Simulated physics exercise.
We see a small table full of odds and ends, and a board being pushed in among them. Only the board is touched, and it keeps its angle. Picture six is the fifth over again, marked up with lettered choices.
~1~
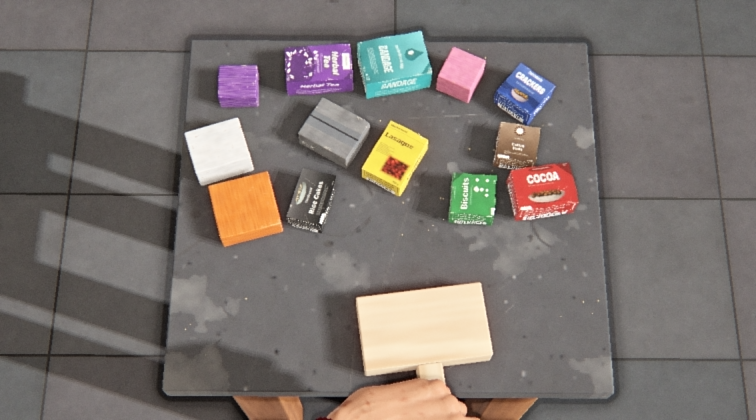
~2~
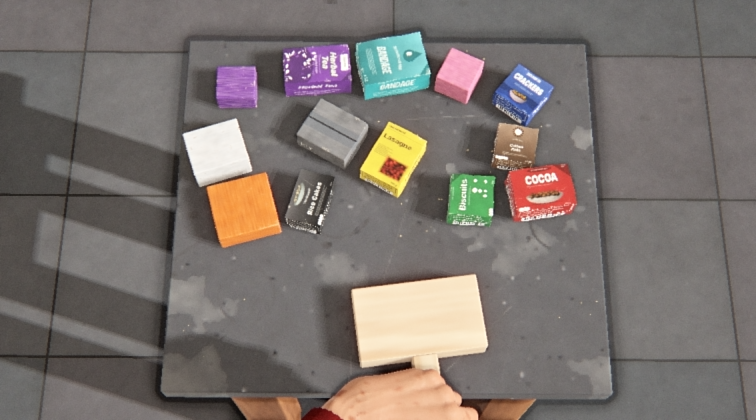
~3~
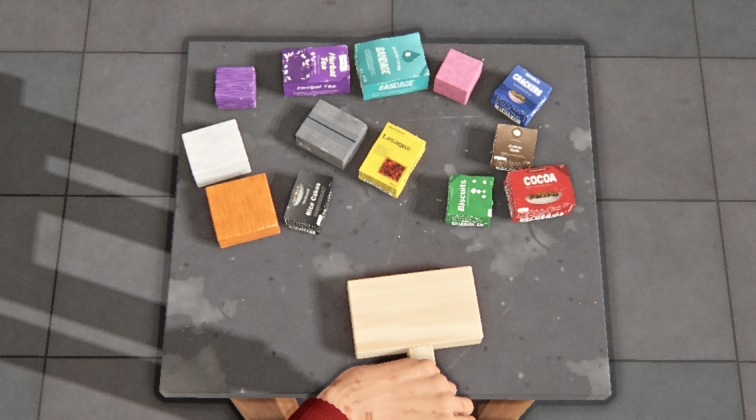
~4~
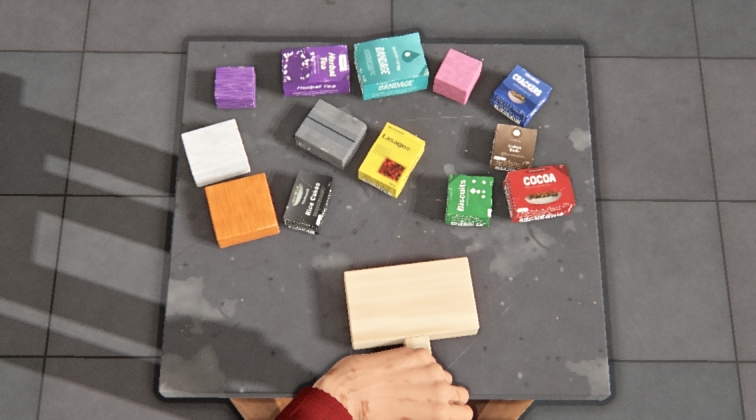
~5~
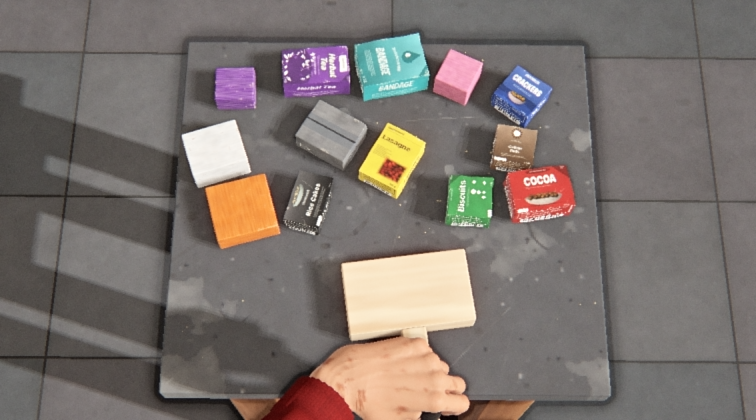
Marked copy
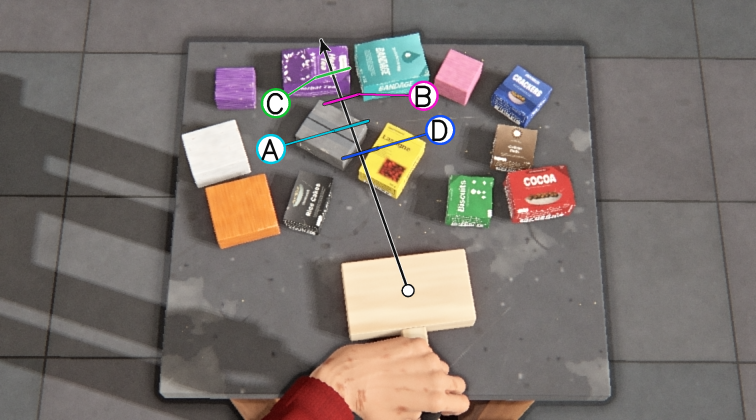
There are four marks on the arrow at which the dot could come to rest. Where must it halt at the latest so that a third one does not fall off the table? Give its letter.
The farthest such stop is B.
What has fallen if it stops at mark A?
The turquoise box.
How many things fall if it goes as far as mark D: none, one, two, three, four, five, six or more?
In all, none.
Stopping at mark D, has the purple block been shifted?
No.
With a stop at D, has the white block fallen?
No.
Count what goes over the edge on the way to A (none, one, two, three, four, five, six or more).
By then, one.
On the marked copy, A at (351, 126); B at (342, 99); C at (332, 73); D at (361, 153); the arrow from (408, 291) to (321, 40); the white dot at (408, 291).
Taking B. A third of the way, board (383, 223); black packet (300, 196); green packet (472, 191).
Two thirds of the way, board (359, 155); turquoise box (388, 43); purple packet (314, 67).
When it is over, board (342, 106); purple packet over the edge; turquoise box over the edge; two fallen.
As for the rest, A is within the limit but short; C drops four; D is within the limit but short.
